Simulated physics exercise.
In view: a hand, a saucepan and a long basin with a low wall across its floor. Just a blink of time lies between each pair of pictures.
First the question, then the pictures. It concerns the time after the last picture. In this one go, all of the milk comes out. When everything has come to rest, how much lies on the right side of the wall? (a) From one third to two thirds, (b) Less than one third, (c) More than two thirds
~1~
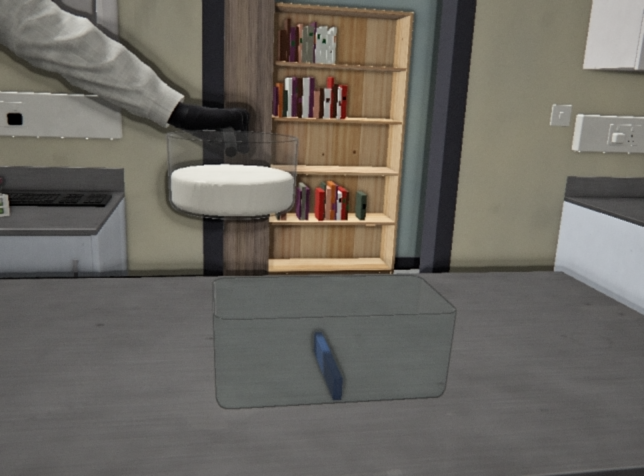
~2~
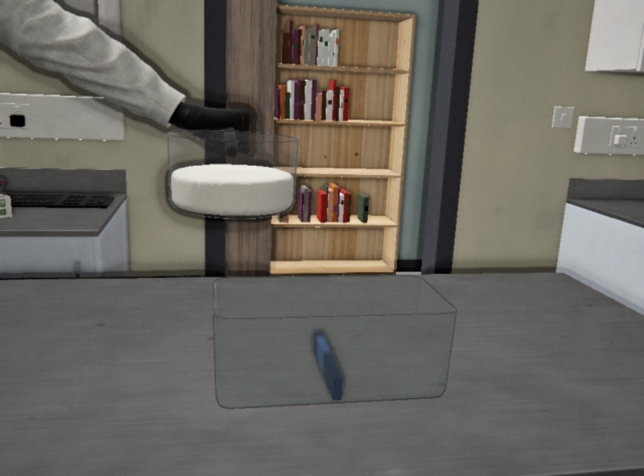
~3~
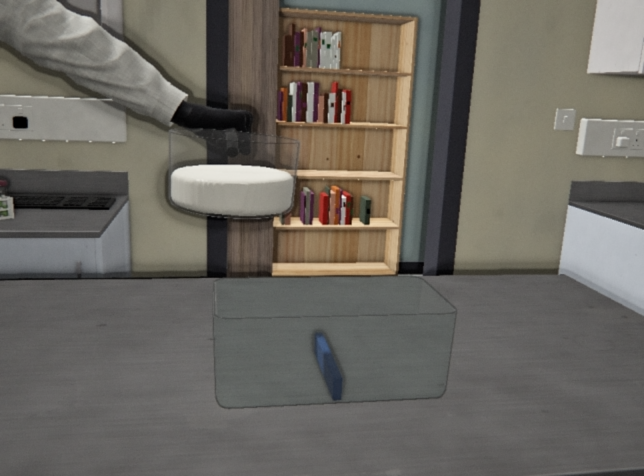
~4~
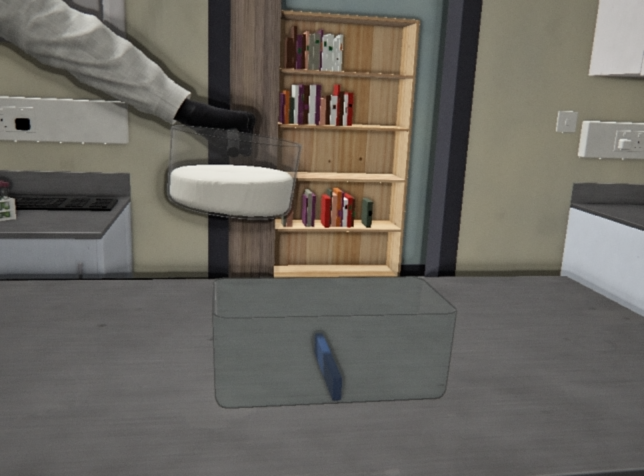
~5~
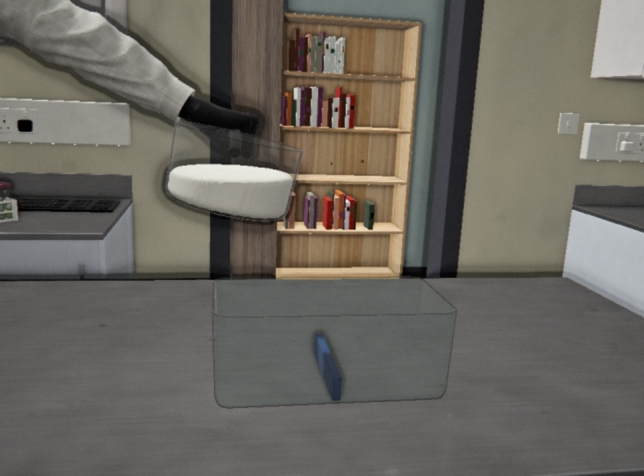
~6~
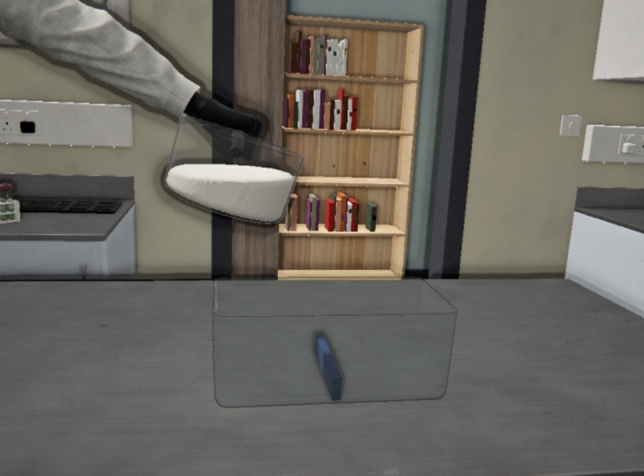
a.
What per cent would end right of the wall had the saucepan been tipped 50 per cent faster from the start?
Around 40 per cent ends up there.
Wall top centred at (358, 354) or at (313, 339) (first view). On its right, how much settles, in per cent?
In order, some 10 and 65 in a hundred.
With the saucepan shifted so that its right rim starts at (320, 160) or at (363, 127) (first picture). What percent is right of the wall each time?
It comes to 65 % the first time and 85 % the second.
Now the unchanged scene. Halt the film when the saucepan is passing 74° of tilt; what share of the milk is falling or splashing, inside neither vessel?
Estimate: Some 30 per cent.
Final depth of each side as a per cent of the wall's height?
I get 50 % for the left and 50 % for the right.
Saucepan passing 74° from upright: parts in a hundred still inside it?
About 65 % remains.
A moment on, the saucepan is tipped part way and 64 per cent is still to pour, 2 is left of the wall and 4 right of it.
Next, the saucepan is tipped right over and 9 per cent is still to pour, 32 is left of the wall and 47 right of it.
Then the saucepan is tipped right over and 0 per cent is still to pour, 51 is left of the wall and 49 right of it.
Later the saucepan is tipped right over and 0 per cent is still to pour, 50 is left of the wall and 49 right of it.
At rest 50 per cent lies left of the wall, 49 right of it and 1 outside.
